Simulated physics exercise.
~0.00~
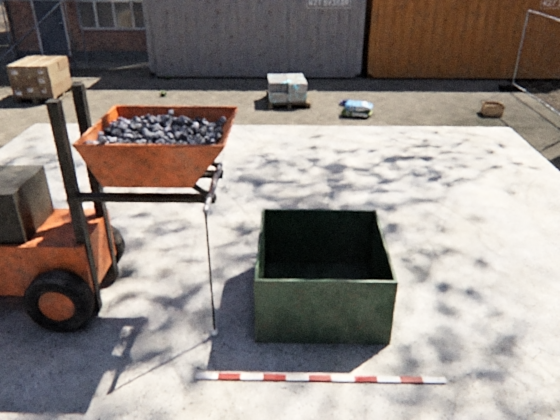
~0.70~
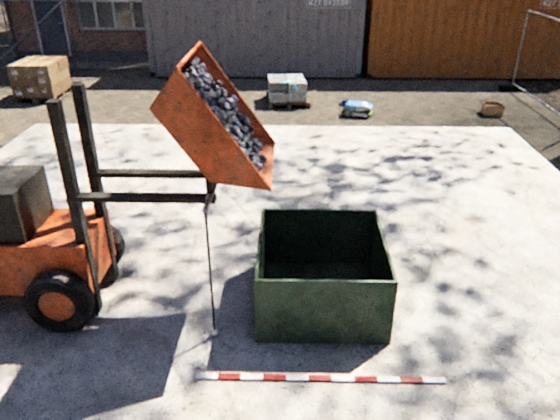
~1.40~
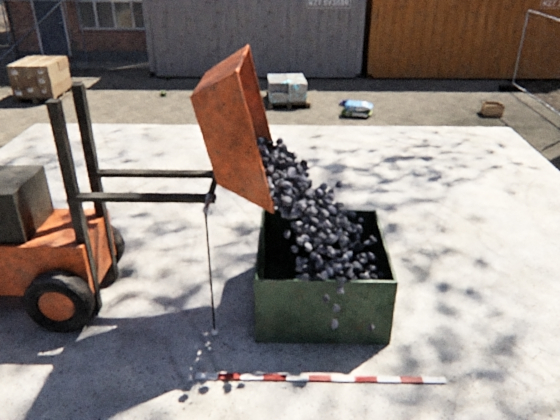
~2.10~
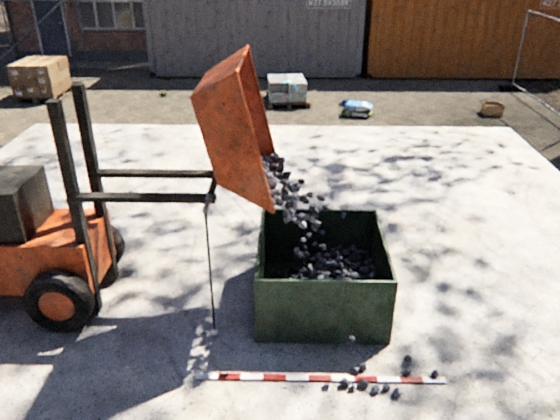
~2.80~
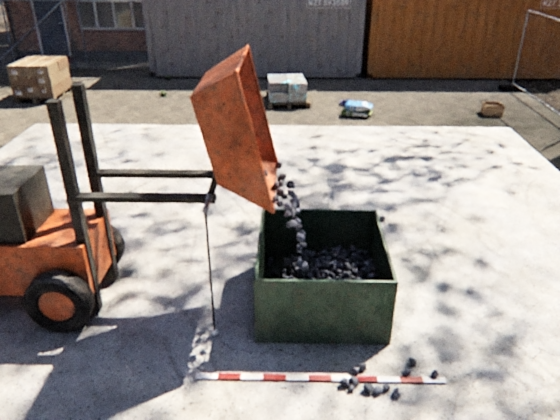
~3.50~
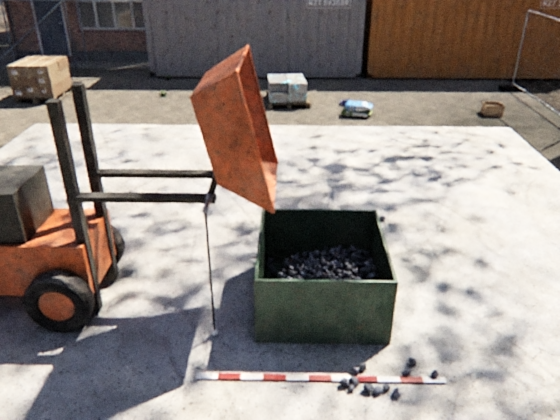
An orange forklift skip tips dark stones into a green bin, spilling a few in front.
